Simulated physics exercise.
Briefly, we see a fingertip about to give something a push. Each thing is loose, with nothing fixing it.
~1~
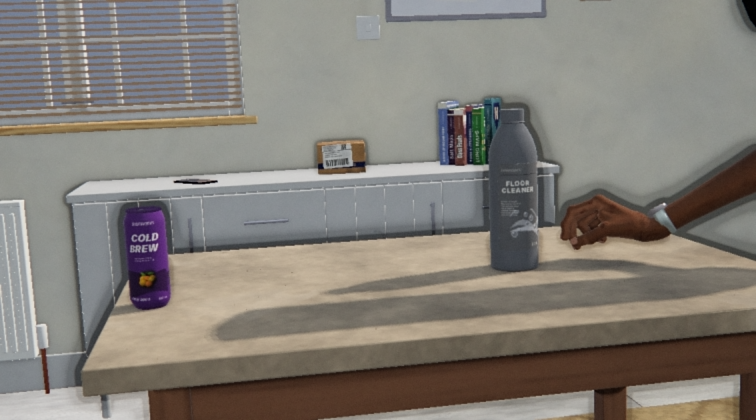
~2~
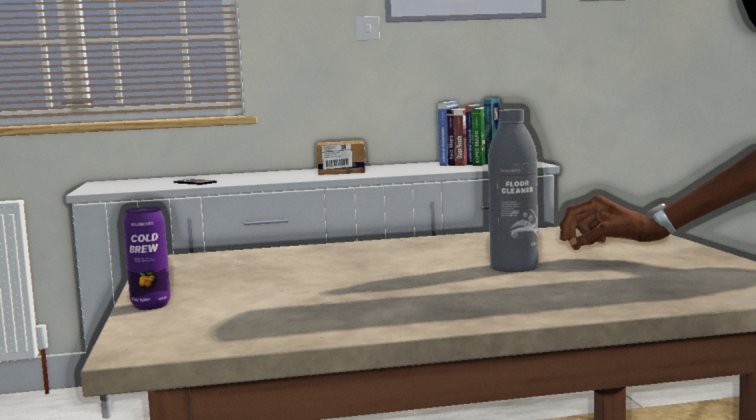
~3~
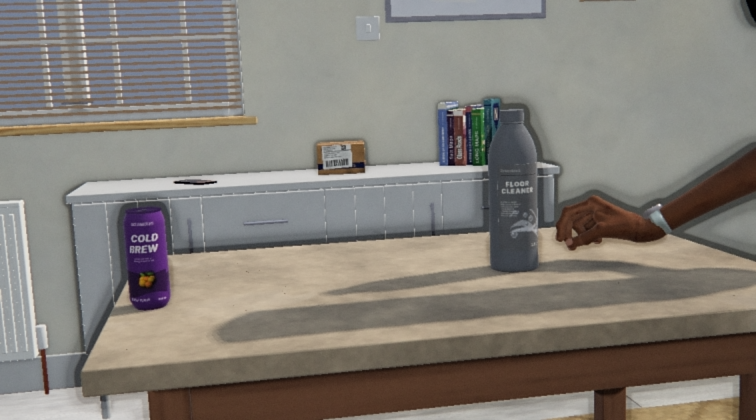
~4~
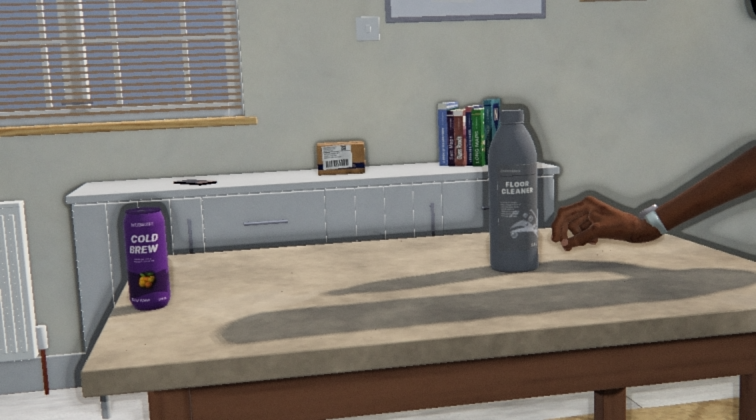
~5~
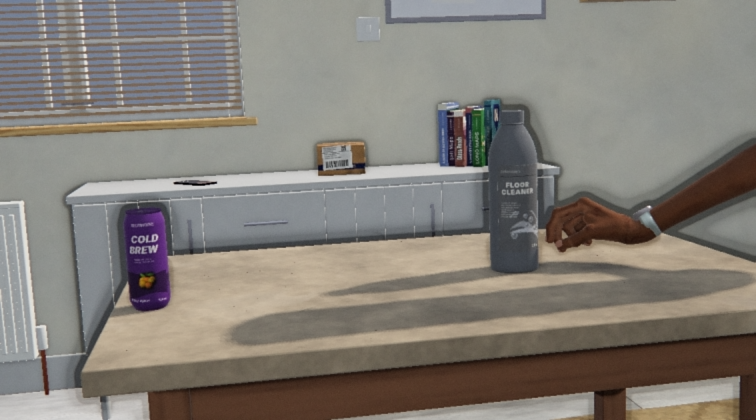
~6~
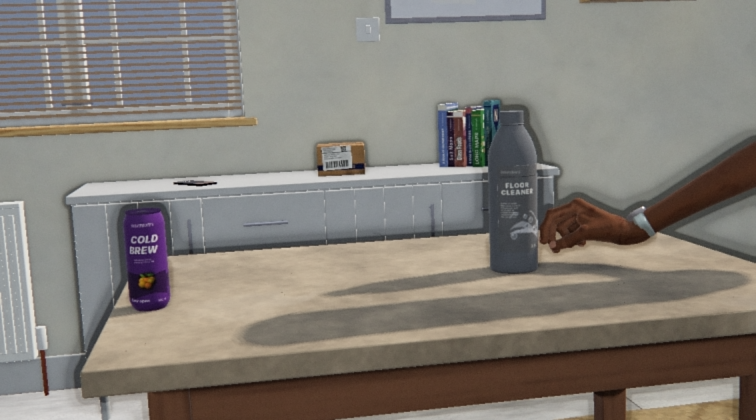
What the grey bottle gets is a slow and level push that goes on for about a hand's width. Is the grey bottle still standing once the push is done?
Yes, it stays on its base.
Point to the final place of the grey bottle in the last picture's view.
At about (437, 196).
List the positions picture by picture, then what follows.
Grey bottle (513, 190), in the first picture.
Grey bottle (513, 190), in the second picture.
Grey bottle (513, 190), in the third picture.
Grey bottle (513, 190), in the fourth picture.
Grey bottle (513, 191), in the fifth picture.
Grey bottle (513, 192), in the sixth picture.
Then, 0.30 s after the last picture, grey bottle slid a little near (498, 192).
Then, 0.60 s after the last picture, grey bottle slid about its own width near (475, 193).
Then, 0.80 s after the last picture, grey bottle slid about its own width near (459, 194).
Then, 1.00 s after the last picture, grey bottle slid about its own width near (444, 195).
At rest, moved from the start, grey bottle. Seen from the same camera at the end, grey bottle near (436, 196).
